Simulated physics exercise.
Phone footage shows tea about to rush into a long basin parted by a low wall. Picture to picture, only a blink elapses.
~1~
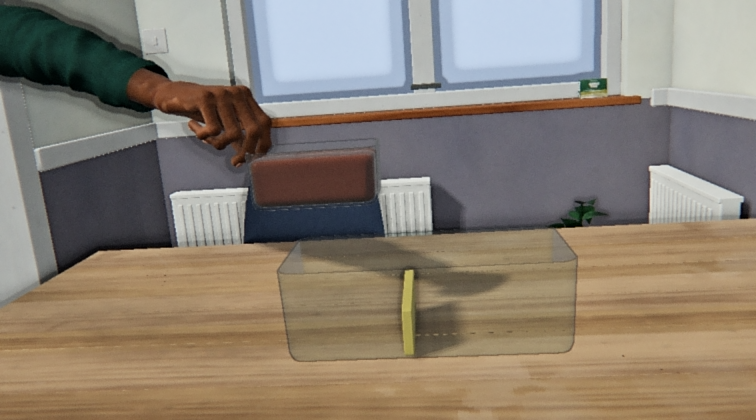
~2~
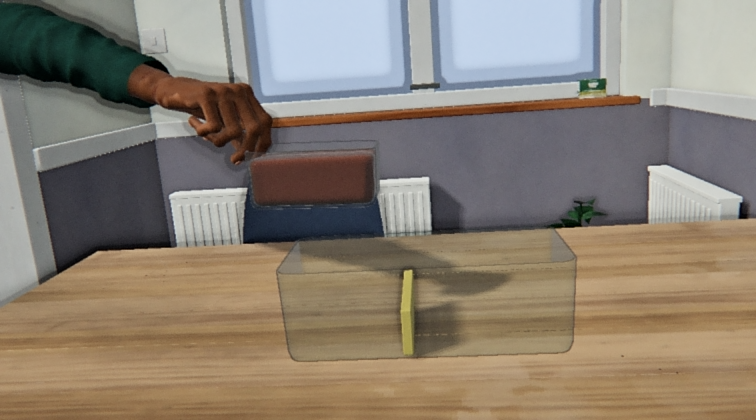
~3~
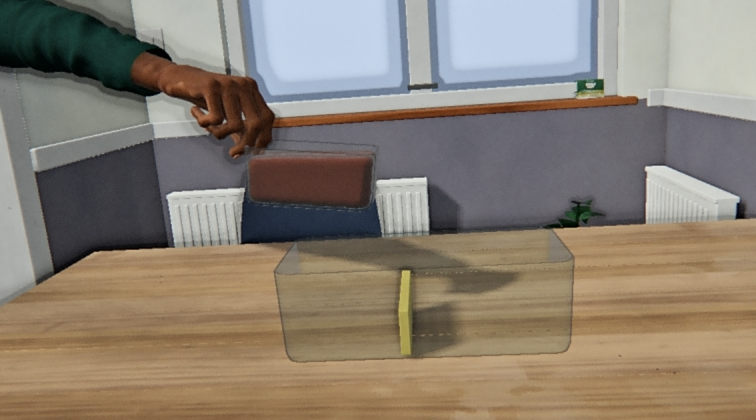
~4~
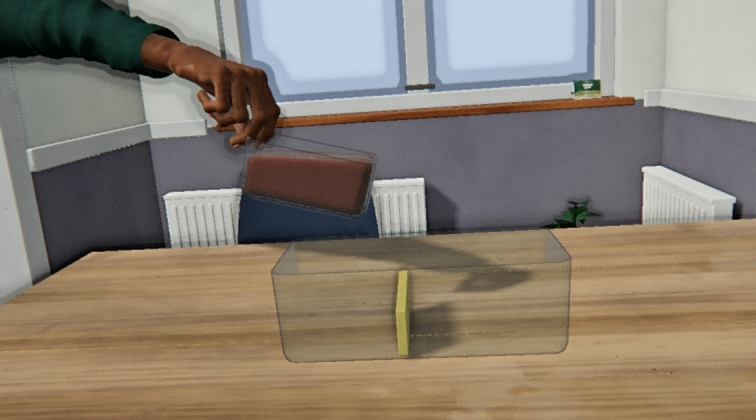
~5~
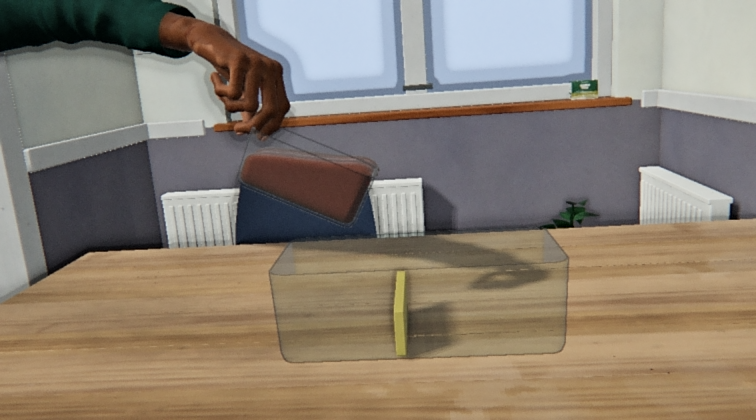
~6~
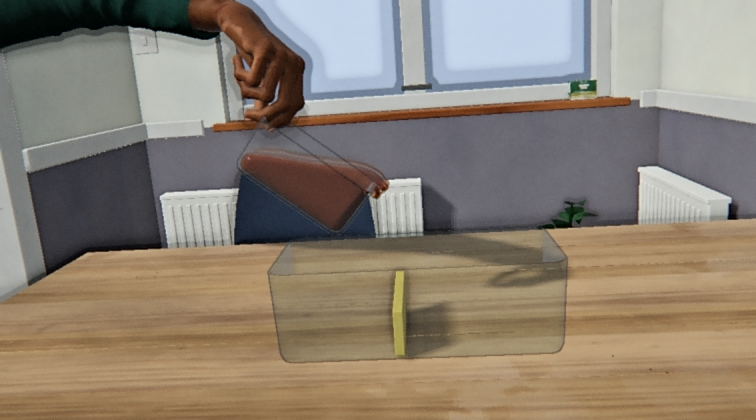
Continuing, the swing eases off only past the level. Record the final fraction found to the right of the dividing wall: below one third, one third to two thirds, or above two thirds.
Final fraction right of the wall: One third to two thirds.
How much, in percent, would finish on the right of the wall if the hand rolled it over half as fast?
Some 75 per cent.
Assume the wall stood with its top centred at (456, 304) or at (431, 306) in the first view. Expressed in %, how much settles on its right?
In order, some 15 and 40 in a hundred.
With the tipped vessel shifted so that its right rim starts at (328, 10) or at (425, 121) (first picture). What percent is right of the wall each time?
It comes to 55 % the first time and 90 % the second.
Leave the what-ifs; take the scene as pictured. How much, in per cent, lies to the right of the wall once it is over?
It works out to around 60 percent.
A moment on, the tilt is 111° and 8 per cent is still to pour, 25 is left of the wall and 57 right of it.
Next, the tilt is 122° and 0 per cent is still to pour, 38 is left of the wall and 55 right of it.
Then the tilt is 122° and 0 per cent is still to pour, 40 is left of the wall and 58 right of it.
Later the tilt is 122° and 0 per cent is still to pour, 40 is left of the wall and 58 right of it.
Finally, 40 per cent lies left of the wall, 58 right of it and 2 outside.
